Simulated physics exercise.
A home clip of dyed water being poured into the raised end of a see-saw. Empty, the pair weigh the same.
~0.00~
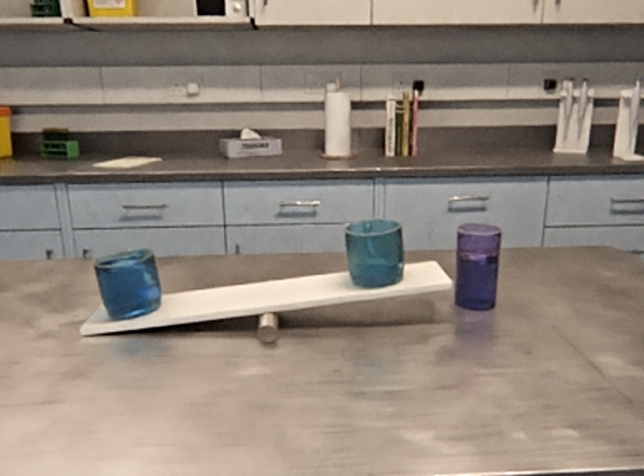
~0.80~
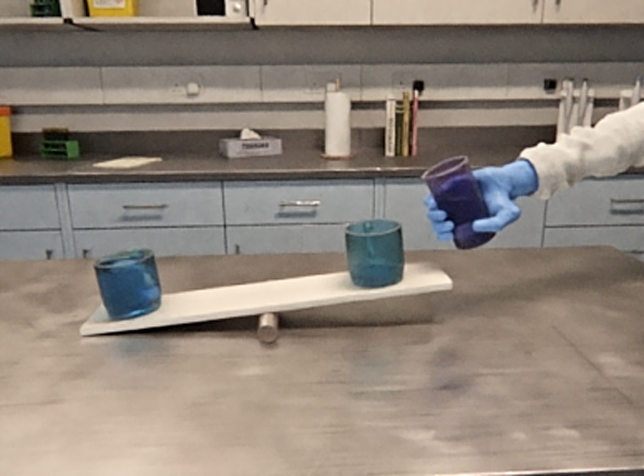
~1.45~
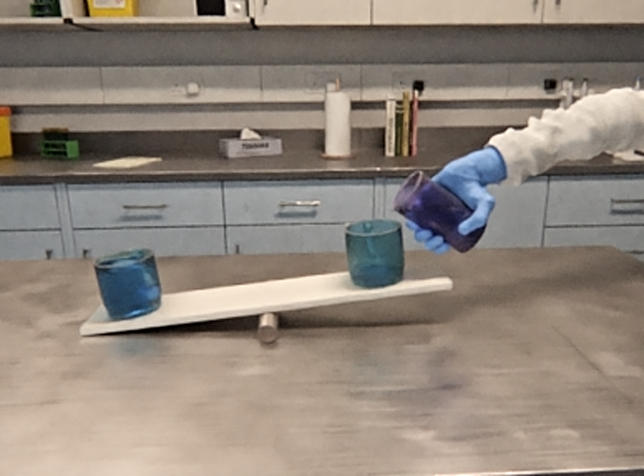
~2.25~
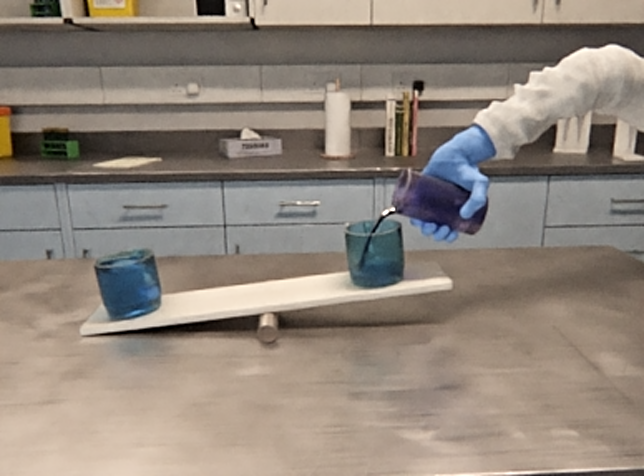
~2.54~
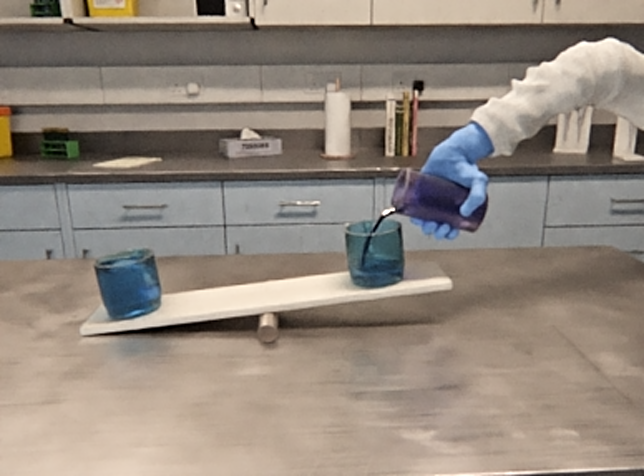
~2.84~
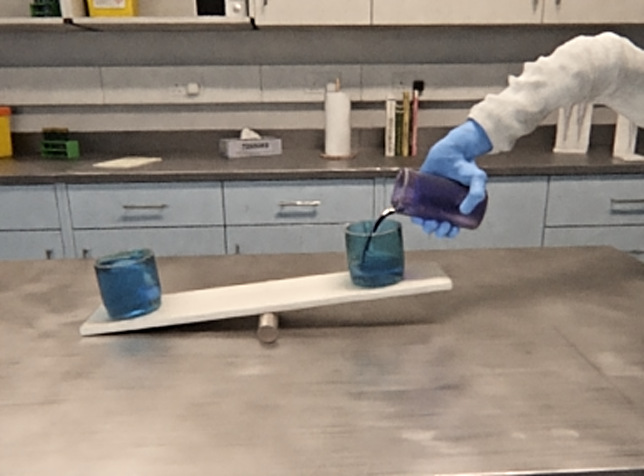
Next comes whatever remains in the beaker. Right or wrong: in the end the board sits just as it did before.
Right.
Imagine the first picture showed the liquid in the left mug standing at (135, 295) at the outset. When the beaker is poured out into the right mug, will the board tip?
With that start, it tilts the other way.
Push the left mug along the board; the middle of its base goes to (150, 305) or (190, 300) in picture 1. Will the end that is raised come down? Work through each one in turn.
One after the other: Keeps its lean, tips over.
After 4.2 s, the right mug is about half full; the board leans as before.
After 5.3 s, the right mug is about two thirds full; the board leans as before.
After 6.9 s, the right mug is about two thirds full; the board leans as before.
